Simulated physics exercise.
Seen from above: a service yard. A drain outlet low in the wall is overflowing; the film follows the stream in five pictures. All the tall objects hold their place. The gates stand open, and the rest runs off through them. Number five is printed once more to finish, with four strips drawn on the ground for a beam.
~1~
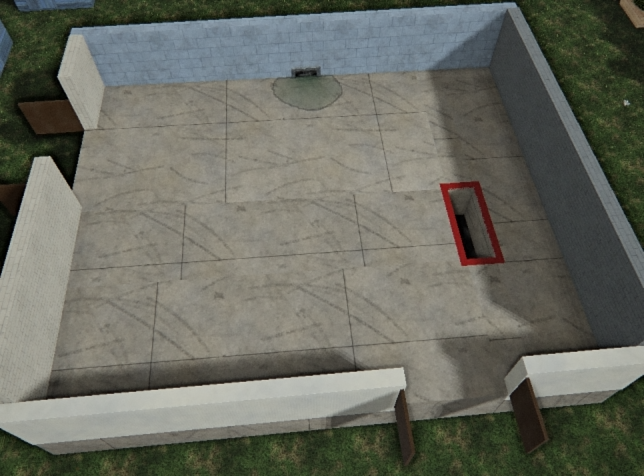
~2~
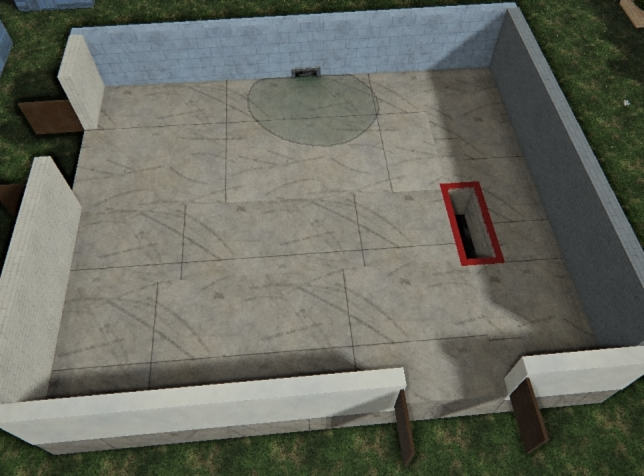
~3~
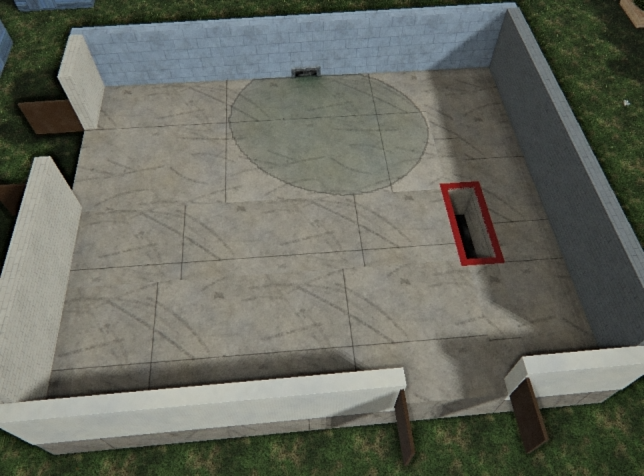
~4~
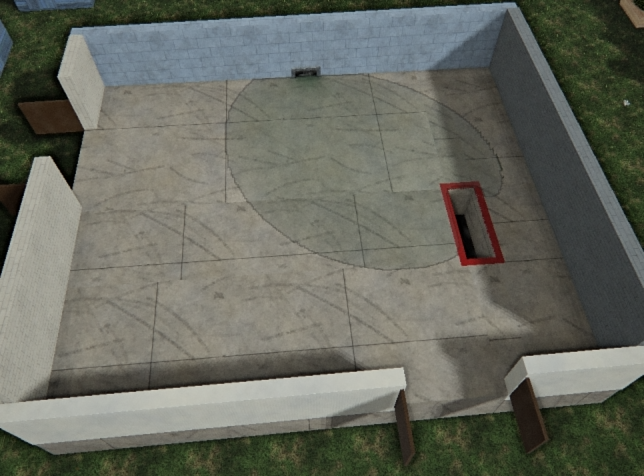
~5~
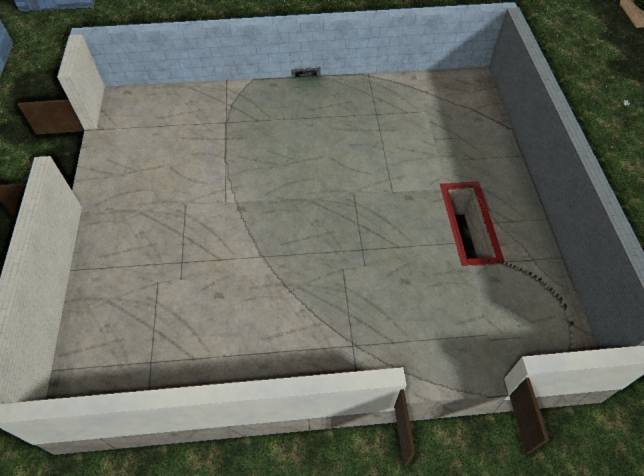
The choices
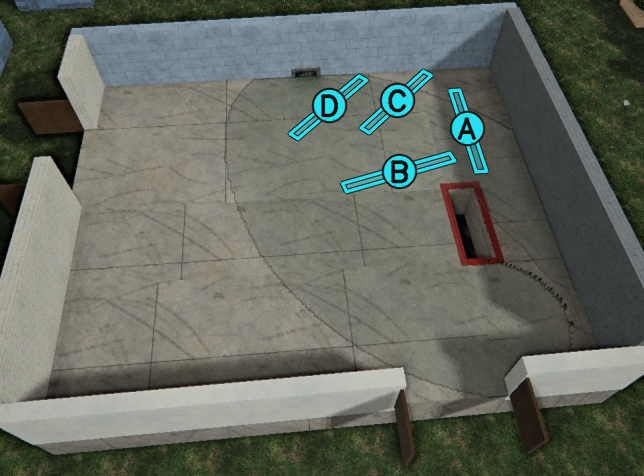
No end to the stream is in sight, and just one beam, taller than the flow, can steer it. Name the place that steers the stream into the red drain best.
A beats the others.
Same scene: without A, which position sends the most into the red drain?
C.
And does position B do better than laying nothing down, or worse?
Position B is worse.
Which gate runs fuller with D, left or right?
More leaves on the right.
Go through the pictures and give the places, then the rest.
Outfall at (306, 72); red drain at (471, 221); open gate at (450, 383); open gate at (90, 166); water covers 2 % of the ground and shows as far out as (323, 103); red drain still dry.
Water covers 7 % of the ground and shows as far out as (337, 140); red drain still dry.
Water covers 17 % of the ground and shows as far out as (385, 181); red drain still dry.
Water covers 31 % of the ground and shows as far out as (416, 265); red drain taking water.
Water covers 48 % of the ground and shows as far out as (549, 323); red drain taking water.
On the marked copy, A from (481, 171) to (454, 90); B from (344, 187) to (452, 157); C from (365, 130) to (427, 73); D from (294, 136) to (362, 78).
If A is chosen, about 45 % of the stream runs into the red drain, about 54 % out by the gates.
If B is chosen, about 15 % of the stream runs into the red drain, about 85 % out by the gates.
If C is chosen, about 30 % of the stream runs into the red drain, about 69 % out by the gates.
If D is chosen, about 15 % of the stream runs into the red drain, about 84 % out by the gates.
